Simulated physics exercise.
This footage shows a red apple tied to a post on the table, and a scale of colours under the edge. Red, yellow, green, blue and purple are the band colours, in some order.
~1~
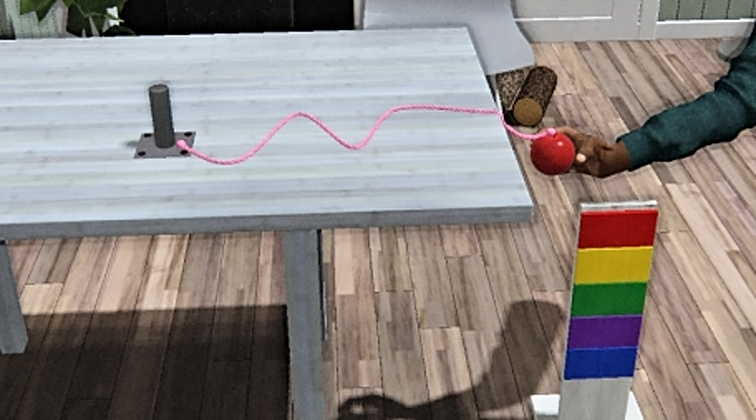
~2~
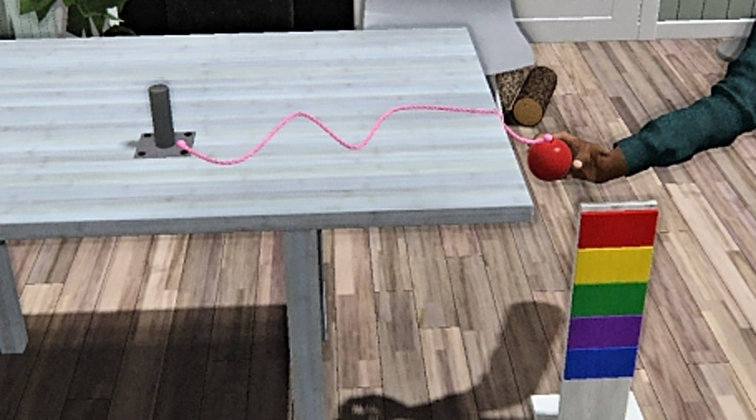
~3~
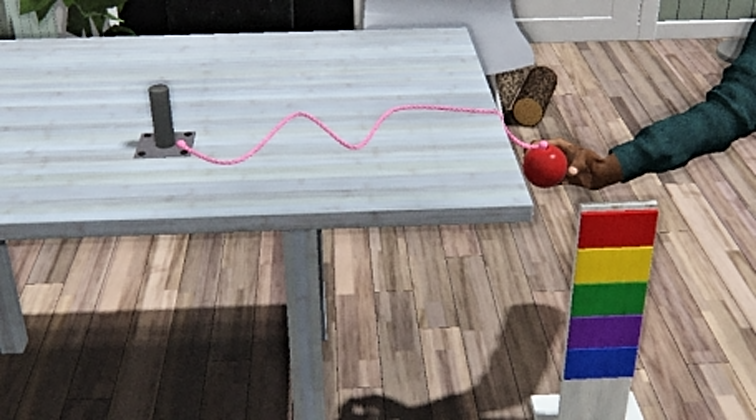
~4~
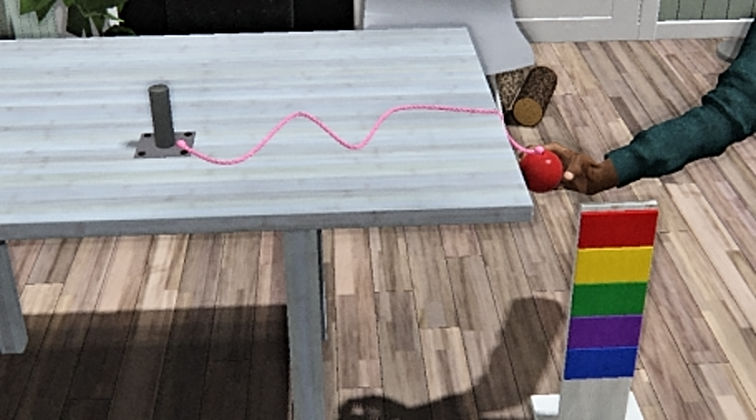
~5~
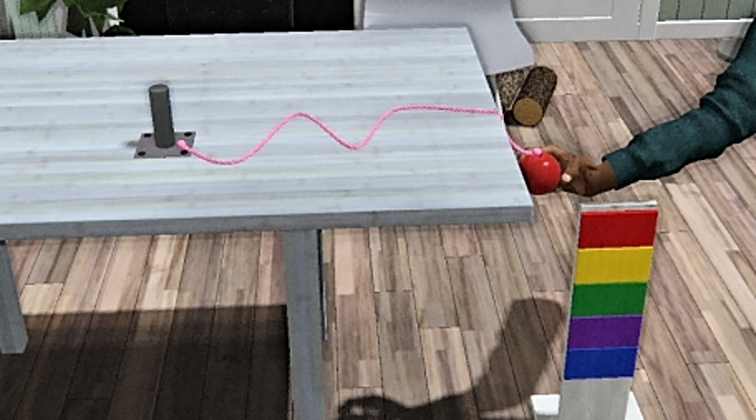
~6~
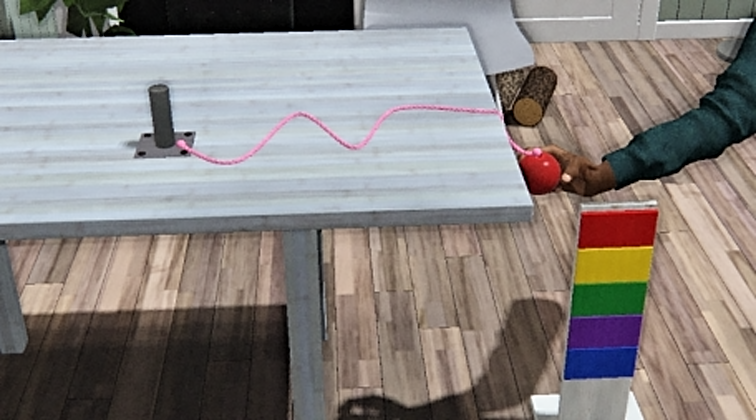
At a pale tabletop's edge, a hand lowers a red apple slightly leftward, its pink shoelace tied to a post.
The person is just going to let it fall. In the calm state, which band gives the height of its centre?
The purple band gives it.
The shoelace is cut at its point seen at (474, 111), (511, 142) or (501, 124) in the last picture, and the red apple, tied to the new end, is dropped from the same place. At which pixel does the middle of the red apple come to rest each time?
Taking them in turn, it's about (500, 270), then about (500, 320), and finally about (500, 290).
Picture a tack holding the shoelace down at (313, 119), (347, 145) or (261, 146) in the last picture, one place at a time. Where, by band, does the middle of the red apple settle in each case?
Result per try, in sequence: Yellow / red / green.
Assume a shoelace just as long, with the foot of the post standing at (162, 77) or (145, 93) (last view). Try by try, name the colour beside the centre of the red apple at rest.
The first case gives green, the second gives green.
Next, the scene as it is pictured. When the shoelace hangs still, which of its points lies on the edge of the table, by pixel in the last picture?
Position: Approx. (369, 137).
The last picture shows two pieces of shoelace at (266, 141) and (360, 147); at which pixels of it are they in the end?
At (311, 135) for the first, at (483, 123) for the second.
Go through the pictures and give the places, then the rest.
The first frame shows red apple (552, 153); red (618, 231); yellow (614, 267); green (609, 300); purple (605, 333); blue (601, 364).
The second frame shows red apple (550, 160); shoelace through (212, 161) (278, 128) (332, 134) (381, 121) (457, 110).
The third frame shows red apple (545, 166).
The fourth frame shows red apple (541, 171); shoelace through (212, 161) (278, 128) (332, 134) (381, 121) (457, 110).
The fifth frame shows red apple (539, 174).
The sixth frame shows red apple (539, 174); shoelace through (212, 161) (278, 128) (332, 134) (381, 121) (457, 110).
Soon after, apple near (484, 304); level with green.
Then, apple near (506, 340); level with purple.
At rest, apple near (490, 347); level with purple. Its middle rests at the purple band.
